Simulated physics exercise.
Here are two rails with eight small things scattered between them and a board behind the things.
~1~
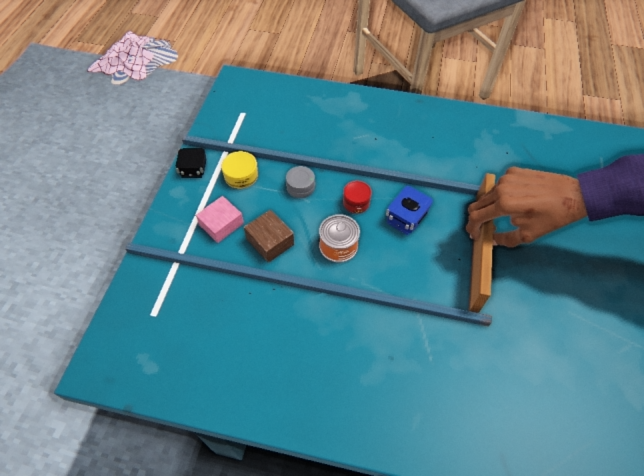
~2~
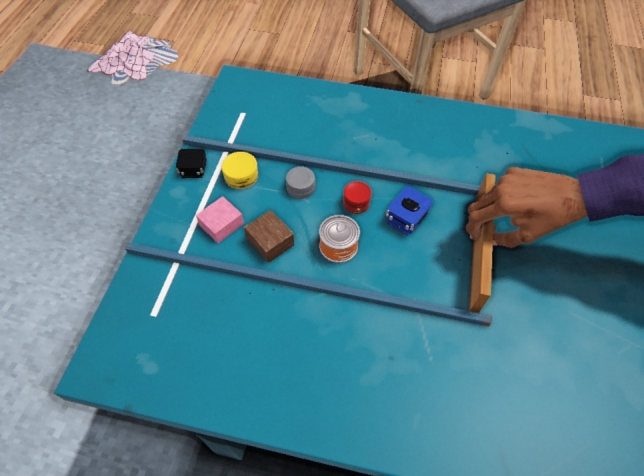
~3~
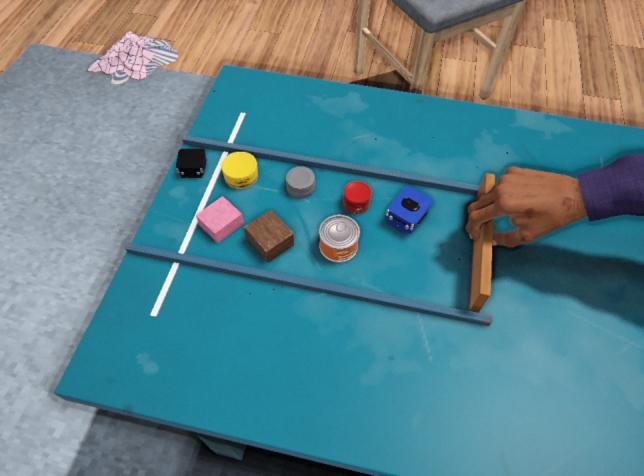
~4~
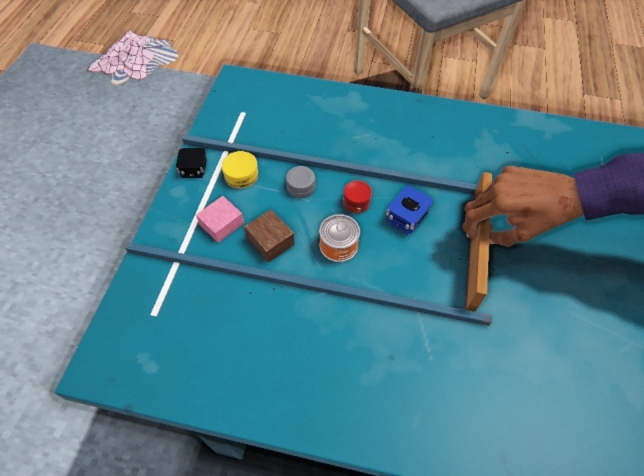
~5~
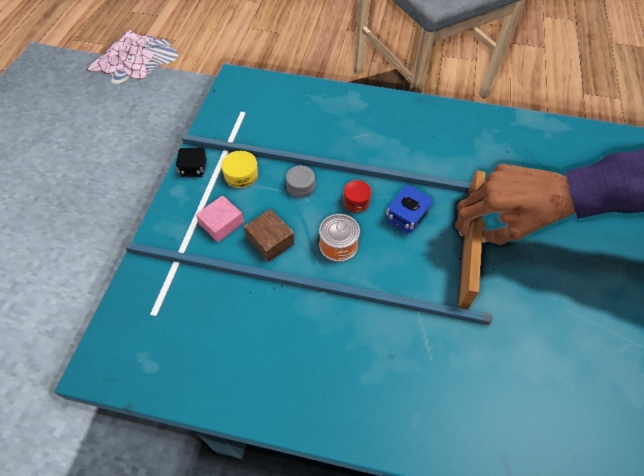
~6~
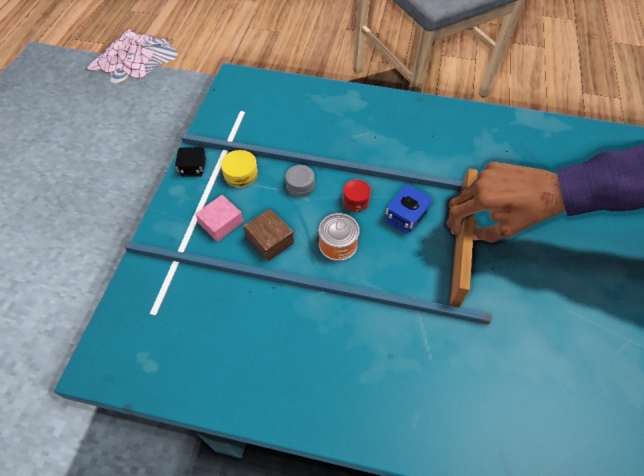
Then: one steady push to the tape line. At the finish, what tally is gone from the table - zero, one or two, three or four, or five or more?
The tally gone is one or two.
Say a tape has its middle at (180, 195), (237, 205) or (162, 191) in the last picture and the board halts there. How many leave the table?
Down on the floor: 4, 0 and 8.
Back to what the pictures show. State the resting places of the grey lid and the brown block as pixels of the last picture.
The first comes to rest at (207, 153), and the second at (166, 232).
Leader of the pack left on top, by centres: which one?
Pink block.
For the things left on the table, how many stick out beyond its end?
I count 3 overhanging.
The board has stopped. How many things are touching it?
4.
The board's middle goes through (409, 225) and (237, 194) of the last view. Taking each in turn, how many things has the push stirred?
At the first point the count is 1, at the second it's 8.
Early on, none off yet; black case at rest near (192, 162); yellow tub at rest near (240, 169); pink block at rest near (220, 218).
A while later, none off yet; black case at rest near (192, 162); yellow tub travelled a little near (226, 166); pink block at rest near (219, 218).
Further along, none off yet; black case travelled a little near (180, 162); yellow tub travelled about its own width near (210, 156); pink block travelled about its own width near (184, 203).
Finally, the number that fall off is one or two; lost, black case.
